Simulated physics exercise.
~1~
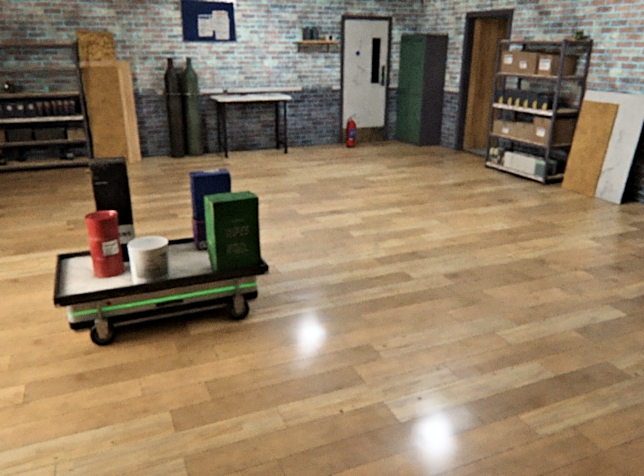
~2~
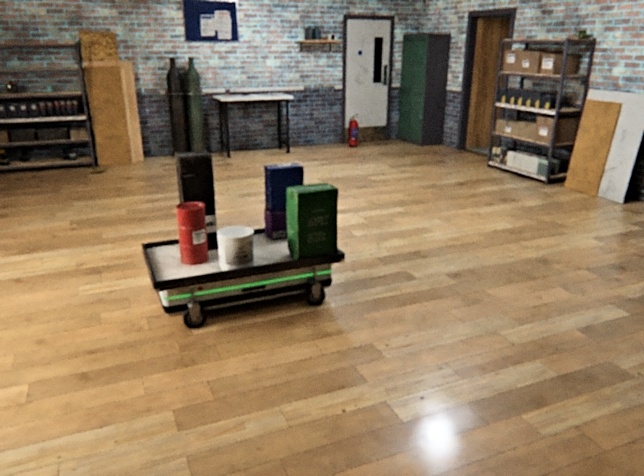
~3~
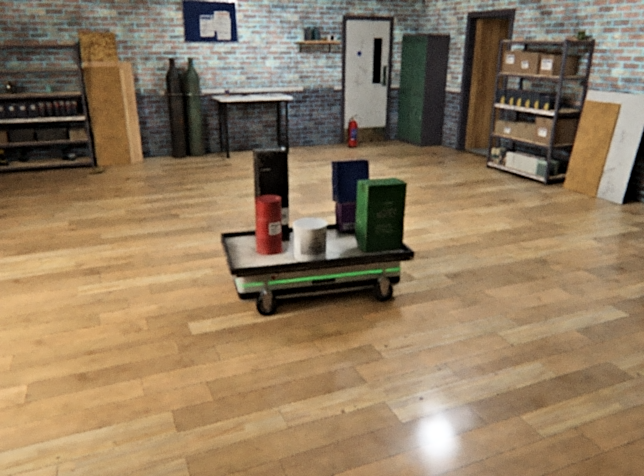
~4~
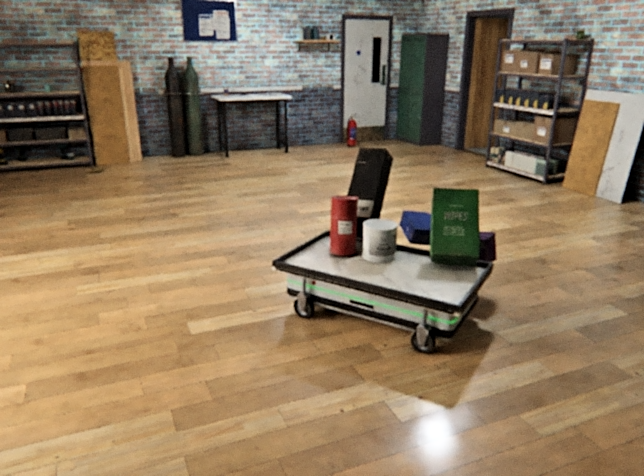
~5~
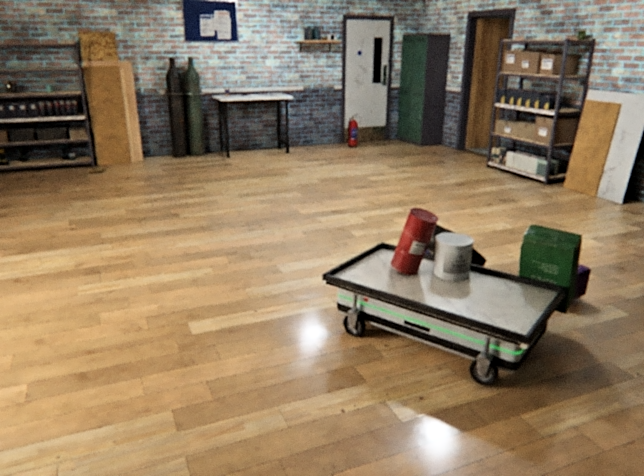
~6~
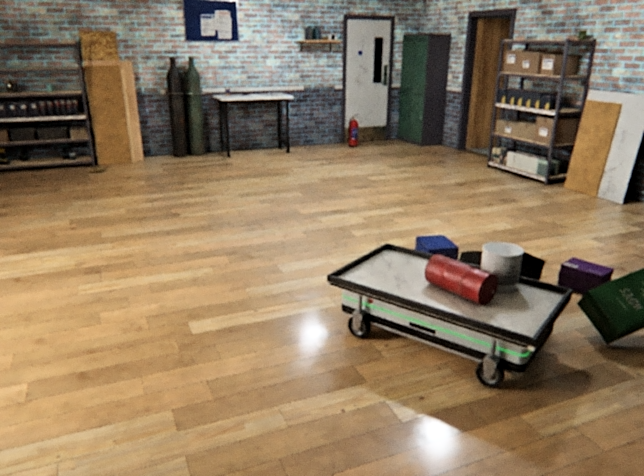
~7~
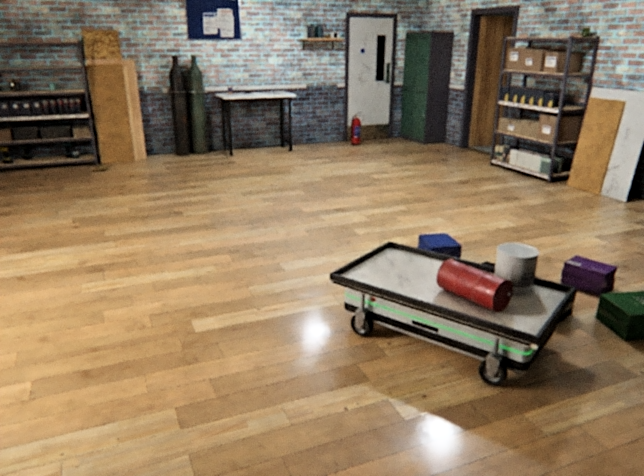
The clip opens with a low cart at the left of a brick-walled workshop, carrying a red canister, a white pail and black, green, blue and purple boxes. It rolls to the right across the wooden floor with its load upright. As it curves toward the viewer, the blue and purple boxes go off the far side, and the black and green boxes tip over and follow. The red canister leans, then falls onto its side on the deck. The cart stops with the boxes on the floor and the pail still upright near the deck's far edge.
